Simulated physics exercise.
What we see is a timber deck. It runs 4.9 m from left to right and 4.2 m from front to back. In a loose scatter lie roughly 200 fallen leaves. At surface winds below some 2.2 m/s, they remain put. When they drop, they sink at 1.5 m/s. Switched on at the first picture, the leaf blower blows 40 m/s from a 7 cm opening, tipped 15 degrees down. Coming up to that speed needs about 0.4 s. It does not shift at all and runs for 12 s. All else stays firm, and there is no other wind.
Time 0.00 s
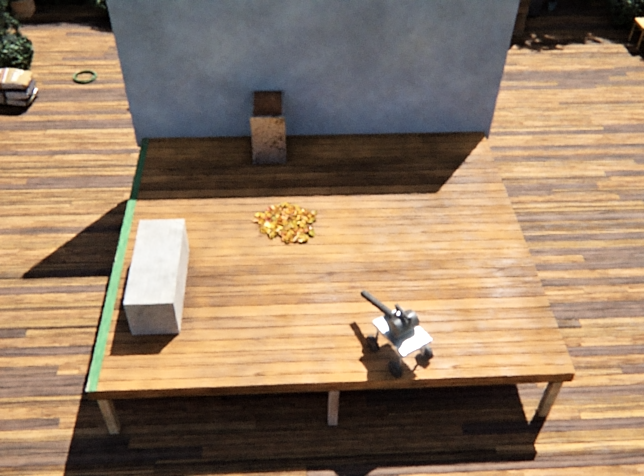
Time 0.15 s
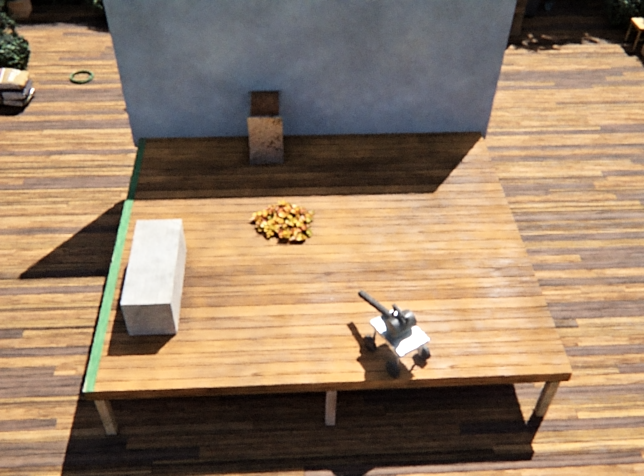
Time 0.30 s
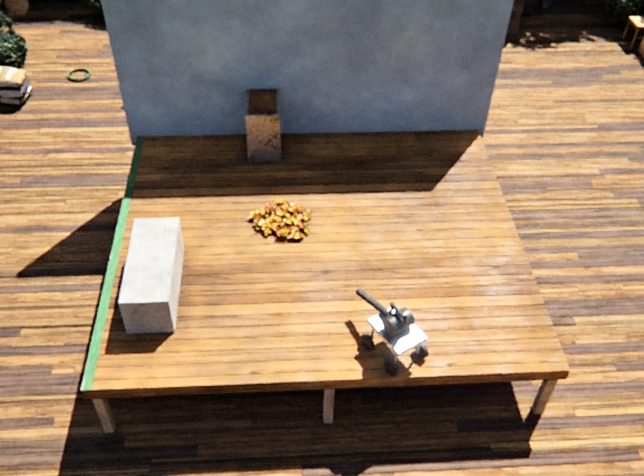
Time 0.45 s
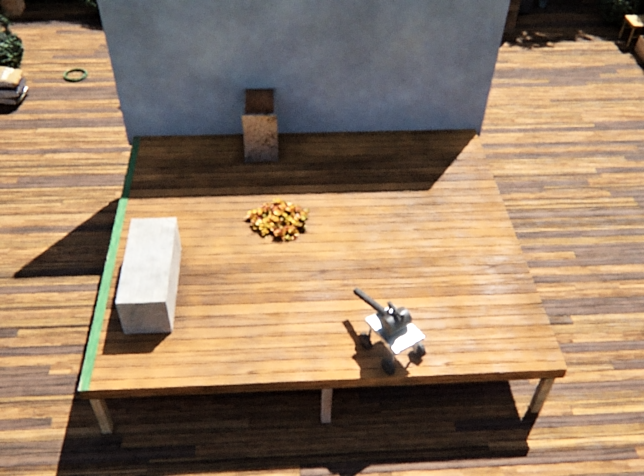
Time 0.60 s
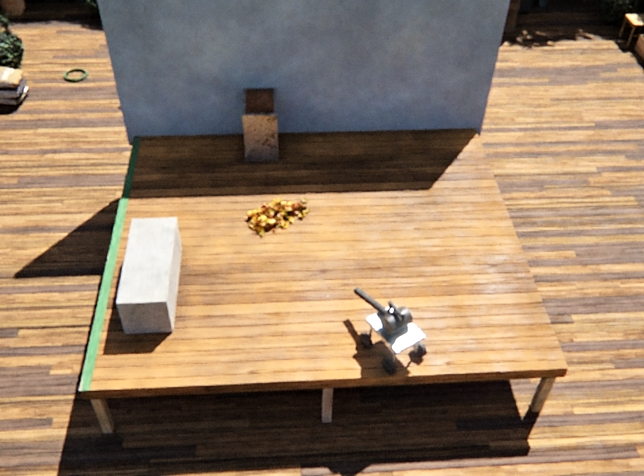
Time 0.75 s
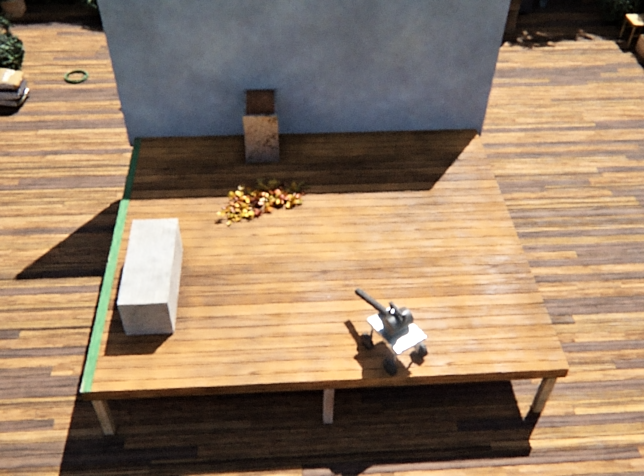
The video shows a small wheeled machine with a tilted tube on a raised timber deck, near a pile of yellow-orange leaves; the leaves lie still at first, then shift and spread slightly toward the back left.
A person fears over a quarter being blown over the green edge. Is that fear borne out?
Yes.
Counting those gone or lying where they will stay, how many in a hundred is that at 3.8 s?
It comes out at some 50 %.
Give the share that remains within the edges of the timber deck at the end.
Near 40 %.
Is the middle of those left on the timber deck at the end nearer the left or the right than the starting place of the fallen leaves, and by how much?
I'd say a left-hand move of around 0.6 m.
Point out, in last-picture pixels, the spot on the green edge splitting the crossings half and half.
The middle crossing sits close to (134, 141) in the last picture.
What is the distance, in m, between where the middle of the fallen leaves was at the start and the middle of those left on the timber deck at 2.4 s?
Centre shift: Near 2.0 m.
After 2.4 s, 92 % are on the move or not yet settled, 21 % are over the green edge; the middle of those still in play is near (214, 139).
After 3.8 s, 54 % are on the move or not yet settled, 39 % are over the green edge; the middle of those still in play is near (219, 135).
After 6.6 s, 33 % are on the move or not yet settled, 50 % are over the green edge; the middle of those still in play is near (225, 137).
After 12.0 s, at the end, 58 % are over the green edge; the middle of those still in play is near (237, 135).
